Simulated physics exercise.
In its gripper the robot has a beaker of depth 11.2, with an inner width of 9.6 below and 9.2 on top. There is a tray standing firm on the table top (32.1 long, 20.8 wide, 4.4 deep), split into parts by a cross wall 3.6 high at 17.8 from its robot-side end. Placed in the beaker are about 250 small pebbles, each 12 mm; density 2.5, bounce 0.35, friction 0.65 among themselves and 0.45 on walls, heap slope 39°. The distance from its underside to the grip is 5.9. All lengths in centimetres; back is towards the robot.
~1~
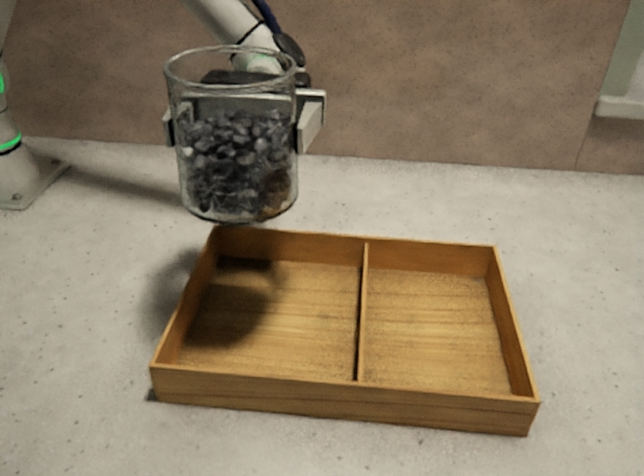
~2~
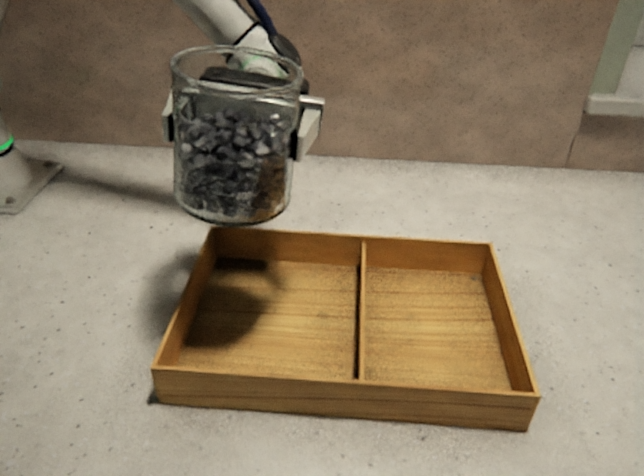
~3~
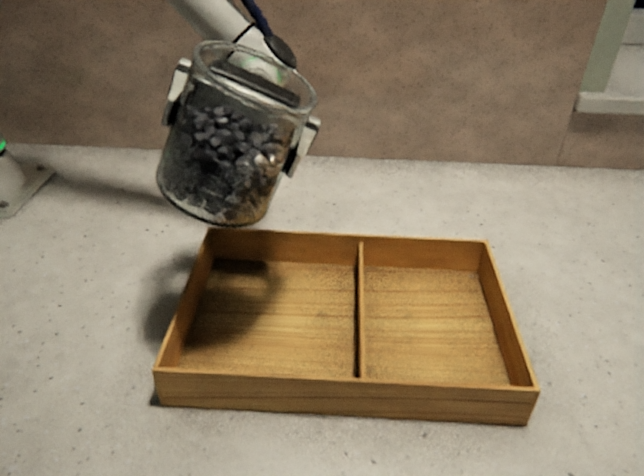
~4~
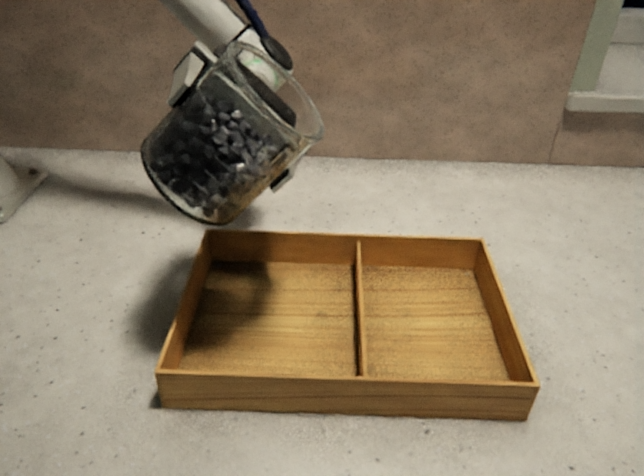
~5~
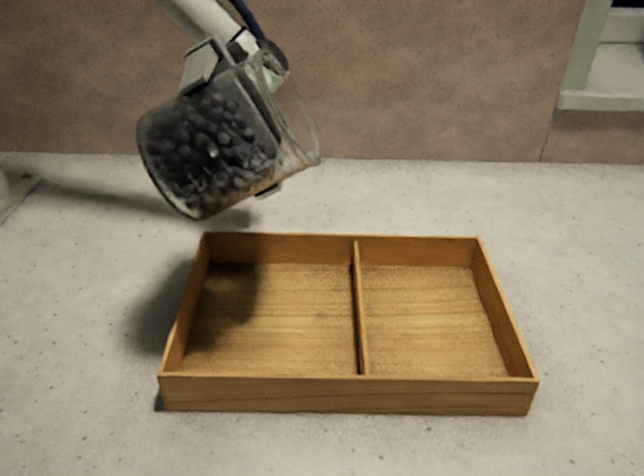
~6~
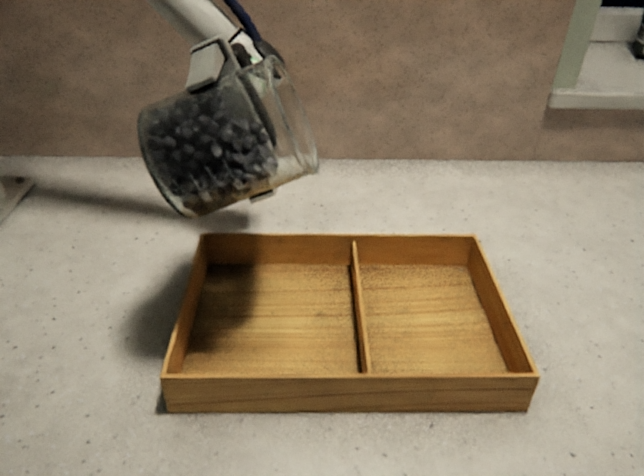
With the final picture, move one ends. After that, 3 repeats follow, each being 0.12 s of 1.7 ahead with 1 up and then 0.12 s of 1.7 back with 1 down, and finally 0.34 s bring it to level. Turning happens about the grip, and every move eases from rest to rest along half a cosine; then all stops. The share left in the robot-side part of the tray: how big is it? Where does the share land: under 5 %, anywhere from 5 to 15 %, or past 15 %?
It lands under 5 %.
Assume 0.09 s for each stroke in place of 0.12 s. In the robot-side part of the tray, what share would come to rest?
Roughly 0 percent then.
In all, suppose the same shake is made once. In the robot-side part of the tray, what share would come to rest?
In that case it would be roughly 0 per cent.
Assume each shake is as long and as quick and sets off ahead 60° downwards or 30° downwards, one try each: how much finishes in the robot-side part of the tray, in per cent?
First try some 0 %, second try some 0 %.
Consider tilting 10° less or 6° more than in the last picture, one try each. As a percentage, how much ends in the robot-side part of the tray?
0 and 0 %.
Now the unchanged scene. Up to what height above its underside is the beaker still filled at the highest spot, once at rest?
I'd put it at close to 9.5 centimetres.
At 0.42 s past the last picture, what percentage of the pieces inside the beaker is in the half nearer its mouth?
Near 30 in a hundred.
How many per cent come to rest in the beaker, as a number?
Something like 100 percent ends there.
Then, 0.42 s later, tilted 67° forward, highest piece 24 above the table; 249 in the beaker.
Then, 0.85 s later, tilted 46° forward, highest piece 23 above the table; 249 in the beaker.
Then, 1.26 s later, level, highest piece 25 above the table; 249 in the beaker.
Then, 2.31 s later, level, highest piece 25 above the table; 249 in the beaker.
At rest, 249 in the beaker. That is 0 % in the robot-side part of the tray.
